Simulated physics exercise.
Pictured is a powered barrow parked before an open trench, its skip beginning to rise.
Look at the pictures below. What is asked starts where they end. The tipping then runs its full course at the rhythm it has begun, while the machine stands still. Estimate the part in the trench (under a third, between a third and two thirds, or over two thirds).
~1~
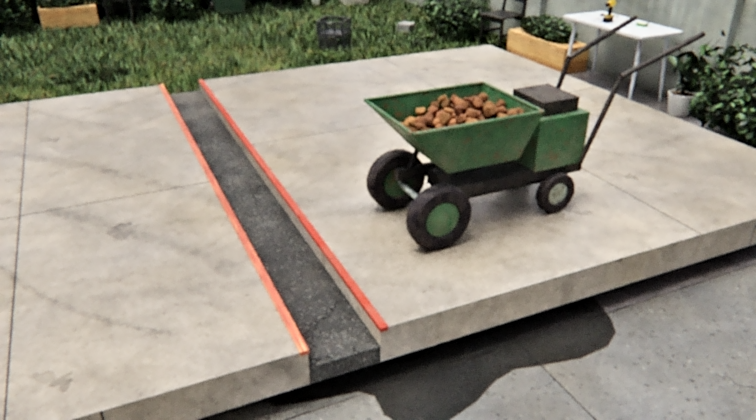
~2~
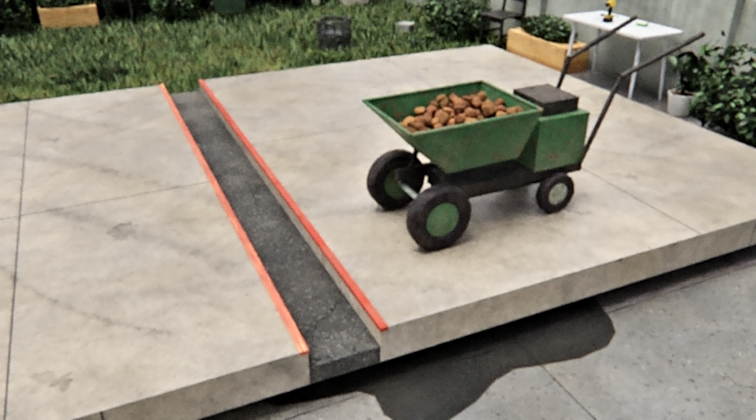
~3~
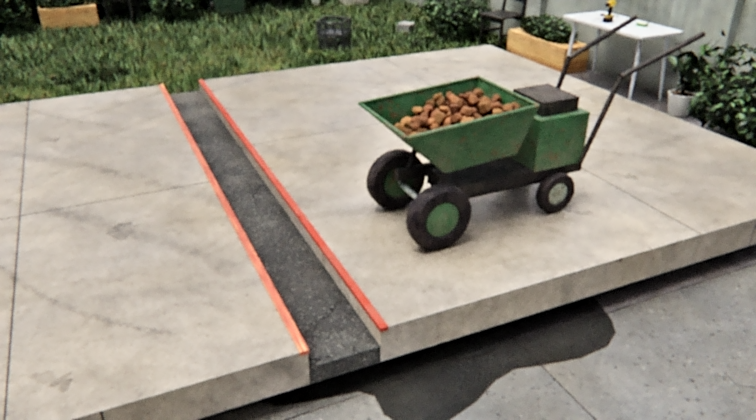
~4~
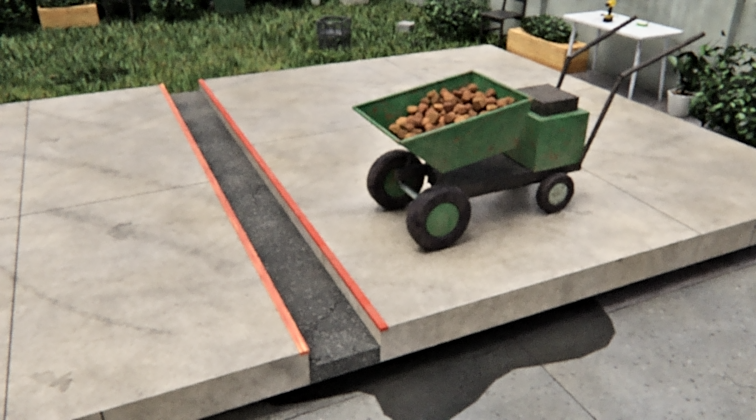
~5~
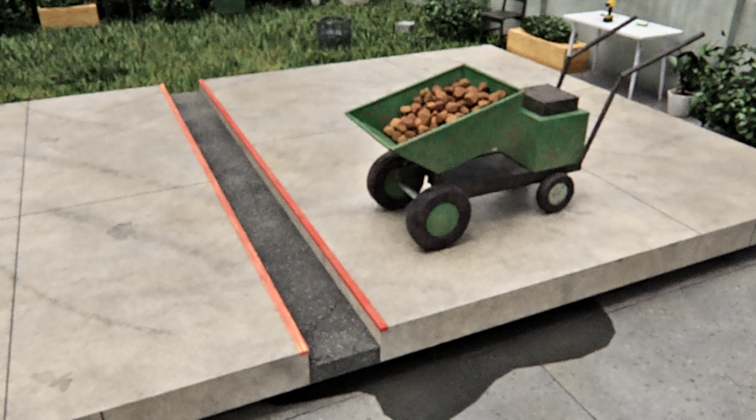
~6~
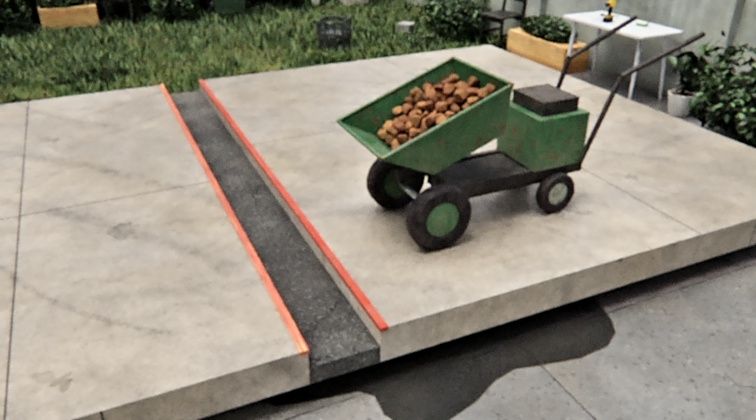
What ends in the trench is going to be above two-thirds of the load.
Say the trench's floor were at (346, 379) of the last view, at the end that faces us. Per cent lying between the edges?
It would be close to 100 percent.
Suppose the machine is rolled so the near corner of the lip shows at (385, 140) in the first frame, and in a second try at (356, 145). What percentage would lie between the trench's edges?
Roughly 70 per cent first, then roughly 30 per cent.
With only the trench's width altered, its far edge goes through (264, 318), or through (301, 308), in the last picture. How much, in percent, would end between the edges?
Around 90 percent first, around 70 percent second.
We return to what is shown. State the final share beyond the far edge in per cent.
Roughly 5 in a hundred.
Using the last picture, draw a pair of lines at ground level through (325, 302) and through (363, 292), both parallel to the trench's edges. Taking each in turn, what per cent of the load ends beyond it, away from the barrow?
In turn 50 and 100 in a hundred.
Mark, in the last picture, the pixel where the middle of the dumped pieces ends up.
The centre settles at about (293, 256).
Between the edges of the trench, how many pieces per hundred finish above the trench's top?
Around 35 in a hundred.
Just after the last frame, skip tipped steeply; every one in the skip.
A moment on, skip tipped right over; the larger part in the skip; just a few short of the trench; roughly a quarter in or heaped over the trench; just a few falling.
Further on, skip tipped right over; about a tenth in the skip; just a few short of the trench; the larger part in or heaped over the trench; just a few beyond it.
When it is over, skip tipped right over; just a few in the skip; about a tenth short of the trench; the larger part in or heaped over the trench; about a tenth beyond it.
